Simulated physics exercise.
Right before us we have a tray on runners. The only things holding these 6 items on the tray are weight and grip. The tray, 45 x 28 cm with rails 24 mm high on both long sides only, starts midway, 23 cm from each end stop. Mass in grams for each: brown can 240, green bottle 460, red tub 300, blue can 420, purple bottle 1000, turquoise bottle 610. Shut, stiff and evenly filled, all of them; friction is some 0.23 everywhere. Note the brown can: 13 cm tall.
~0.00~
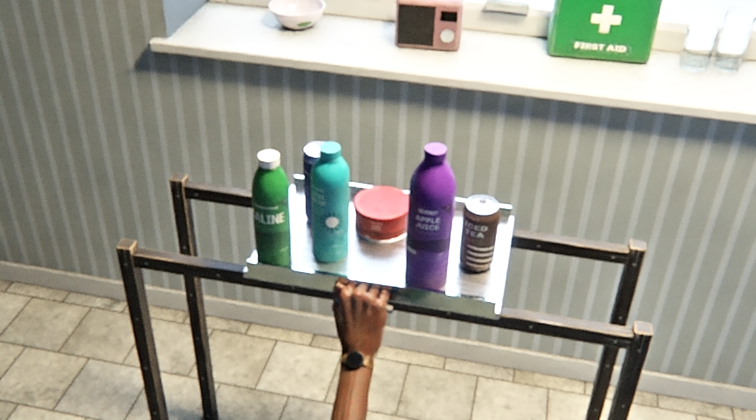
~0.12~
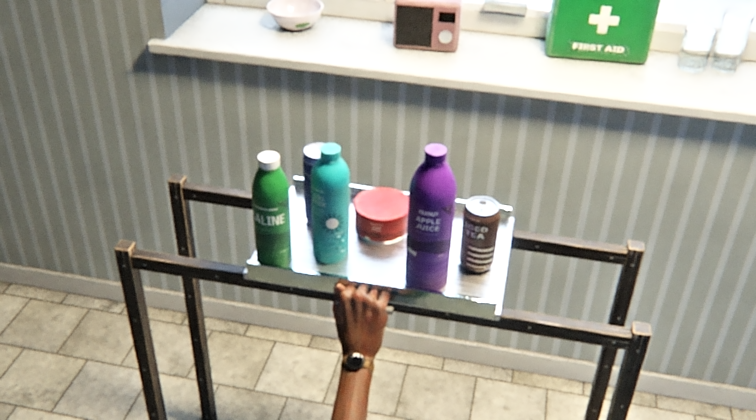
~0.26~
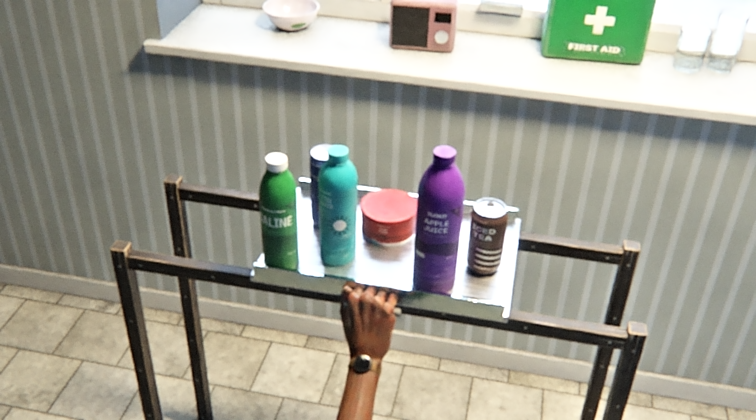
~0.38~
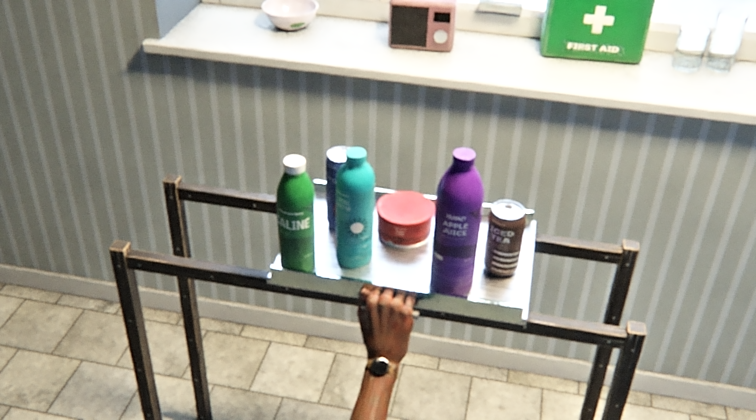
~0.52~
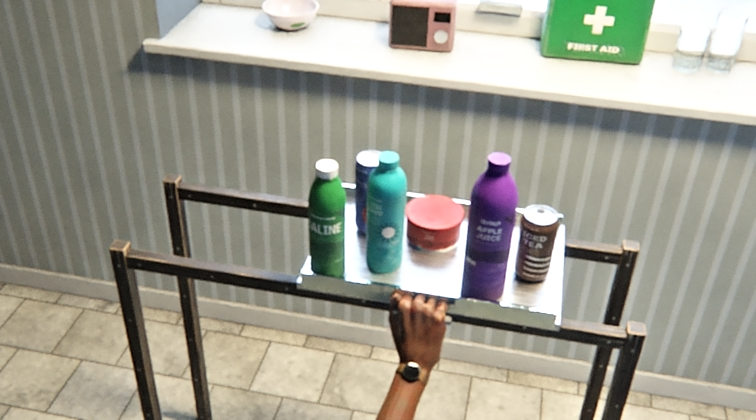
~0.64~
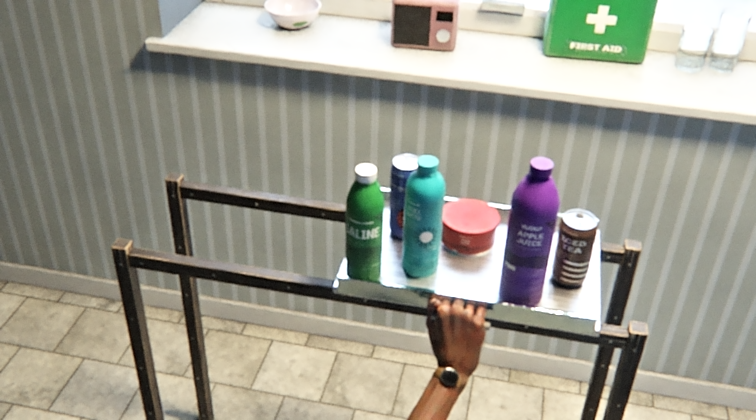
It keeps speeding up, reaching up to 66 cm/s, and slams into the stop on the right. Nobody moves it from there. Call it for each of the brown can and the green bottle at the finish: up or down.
Brown can down, green bottle up.
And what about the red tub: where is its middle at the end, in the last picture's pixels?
Look near (543, 239) and you'll find it.
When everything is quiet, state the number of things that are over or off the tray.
The number here is 1.
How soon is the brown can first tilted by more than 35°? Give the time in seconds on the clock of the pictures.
About 1.0 seconds.
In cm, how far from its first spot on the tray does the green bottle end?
The shift is close to 9 cm.
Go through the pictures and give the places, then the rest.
The first picture shows tray midway; brown can (479, 234); green bottle (272, 209).
The second picture shows tray midway; purple bottle (431, 218); turquoise bottle (331, 203).
In the third picture, tray has slid 2 cm right; red tub (389, 217).
In the fourth picture, tray has slid 6 cm right; purple bottle (457, 222); turquoise bottle (355, 207).
In the fifth picture, tray has slid 11 cm right; red tub (434, 223).
In the sixth picture, tray has slid 18 cm right; brown can (574, 249); green bottle (365, 224).
Around 0.84 s, tray has slid 23 cm right; brown can shifted 6 cm near (638, 259); green bottle shifted 6 cm near (428, 233); purple bottle shifted 6 cm.
Around 1.14 s, tray has slid 23 cm right; brown can now off the tray; green bottle shifted 9 cm near (445, 236); turquoise bottle shifted 9 cm.
Finally (1.5 s), off the tray and tipped over, brown can; not toppled but over 5 cm from the start, green bottle, red tub, blue can, purple bottle and turquoise bottle. In the last view, green bottle near (445, 236).
